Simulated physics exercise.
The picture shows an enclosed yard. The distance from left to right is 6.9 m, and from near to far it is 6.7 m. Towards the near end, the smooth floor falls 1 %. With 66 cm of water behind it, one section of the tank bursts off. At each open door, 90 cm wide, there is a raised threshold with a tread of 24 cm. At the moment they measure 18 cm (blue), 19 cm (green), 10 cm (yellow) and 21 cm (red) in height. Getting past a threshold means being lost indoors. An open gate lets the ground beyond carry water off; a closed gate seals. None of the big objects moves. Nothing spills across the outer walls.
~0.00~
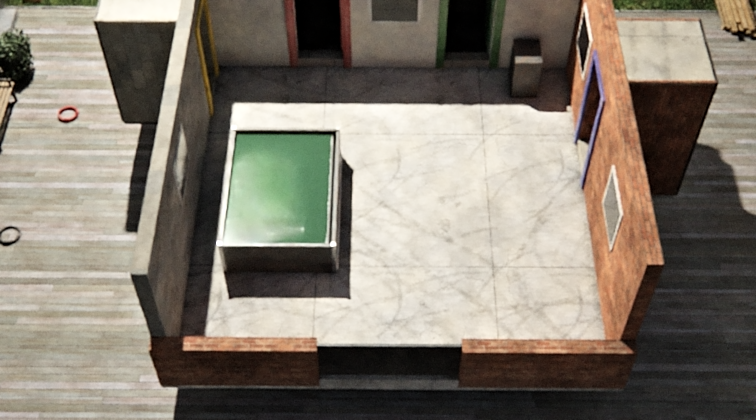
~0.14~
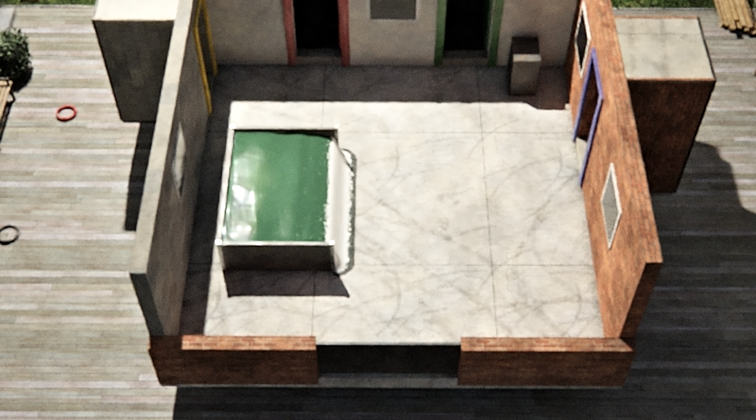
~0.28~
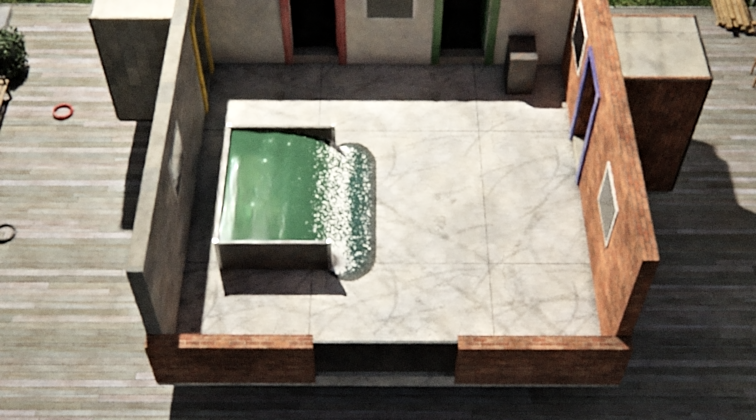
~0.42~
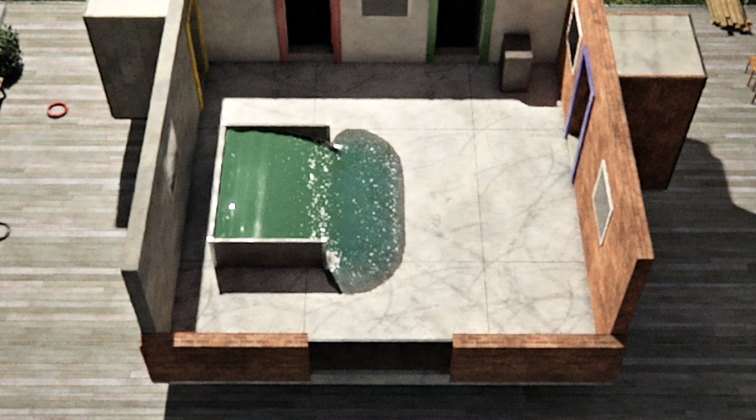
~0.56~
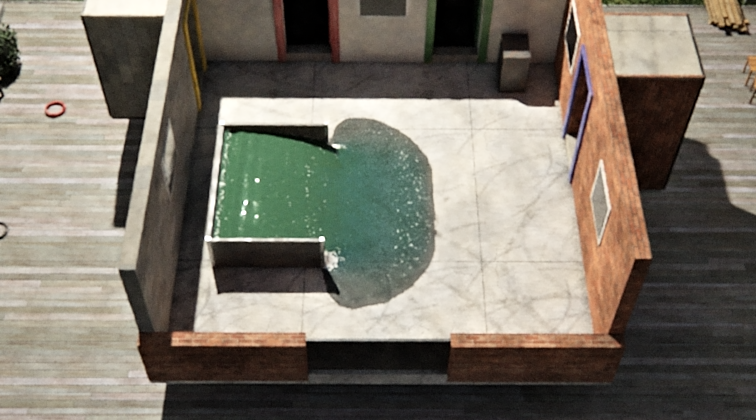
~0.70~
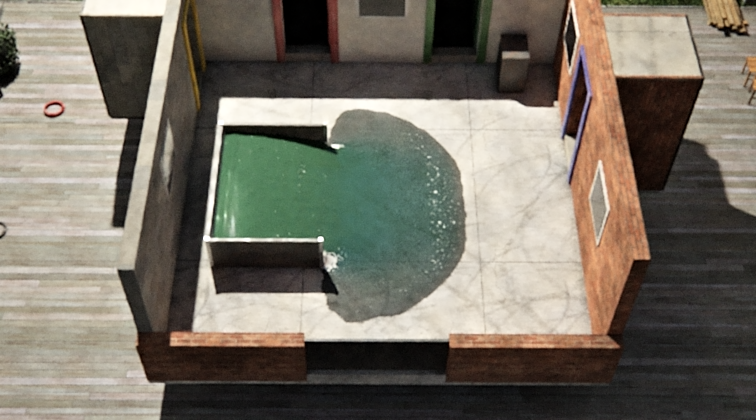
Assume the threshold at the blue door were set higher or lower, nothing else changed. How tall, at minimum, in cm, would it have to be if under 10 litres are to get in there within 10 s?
It would need to be about 23 cm tall.
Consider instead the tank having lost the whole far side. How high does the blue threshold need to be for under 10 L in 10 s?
Near 12.0 cm.
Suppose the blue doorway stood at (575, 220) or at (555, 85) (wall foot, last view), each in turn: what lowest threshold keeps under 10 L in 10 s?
Minimums: About 29 cm and 22 cm.
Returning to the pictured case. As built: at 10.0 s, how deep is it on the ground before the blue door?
Some 4.5 centimetres.
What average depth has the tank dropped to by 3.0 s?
Roughly 13 cm.
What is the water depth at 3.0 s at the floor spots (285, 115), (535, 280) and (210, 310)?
In order: Around 0, 10 and 0 cm.
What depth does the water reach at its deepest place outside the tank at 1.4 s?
Roughly 28 cm.
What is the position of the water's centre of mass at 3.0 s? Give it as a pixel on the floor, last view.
(455, 214).
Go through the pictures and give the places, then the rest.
The tank at (282, 187) is whole and still, 66 cm deep; the blue door at (588, 126) is dry, in the first picture.
The gap is at (334, 202), the front 0.3 m out at (348, 267); the back of the tank holds 66 cm, in the second picture.
The front is at (369, 263), 0.7 m from the gap at (331, 202); 1.8 m2 of floor is wet, 66 cm left at the back, in the third picture.
The gap is at (326, 201), the front 1.3 m out at (399, 250); the back of the tank holds 63 cm, in the fourth picture.
Water pours out at (324, 201) and has run 1.9 m, to (431, 216); about 8 cm deep outside, 56 cm at the back, in the fifth picture.
The front is at (461, 219), 2.4 m from the gap at (322, 201); 8.3 m2 of floor is wet, 56 cm left at the back; the blue door at (575, 121), 4.6 m from the gap, is still 2.1 m from the nearest water, in the sixth picture.
After 1.4 s water covers 50 % of the floor, deepest (28 cm) near (573, 217); 8 cm at the blue door, 0 litres in over its 18 cm threshold.
After 3.0 s water covers 60 % of the floor, deepest (42 cm) near (592, 352); 24 cm at the blue door, 31 litres in over its 18 cm threshold.
After 10.0 s water covers 100 % of the floor, deepest (17 cm) near (186, 198); 4 cm at the blue door, 40 litres in over its 18 cm threshold.
At the blue door as built, the water arrived by 1.4 s and peaked near 28 cm at 2.4 s.
With a threshold of 21 cm, 19 litres would have come in within the 10 s; with 28.5 cm, 0 litres. So under 10 litres takes about 23 cm.
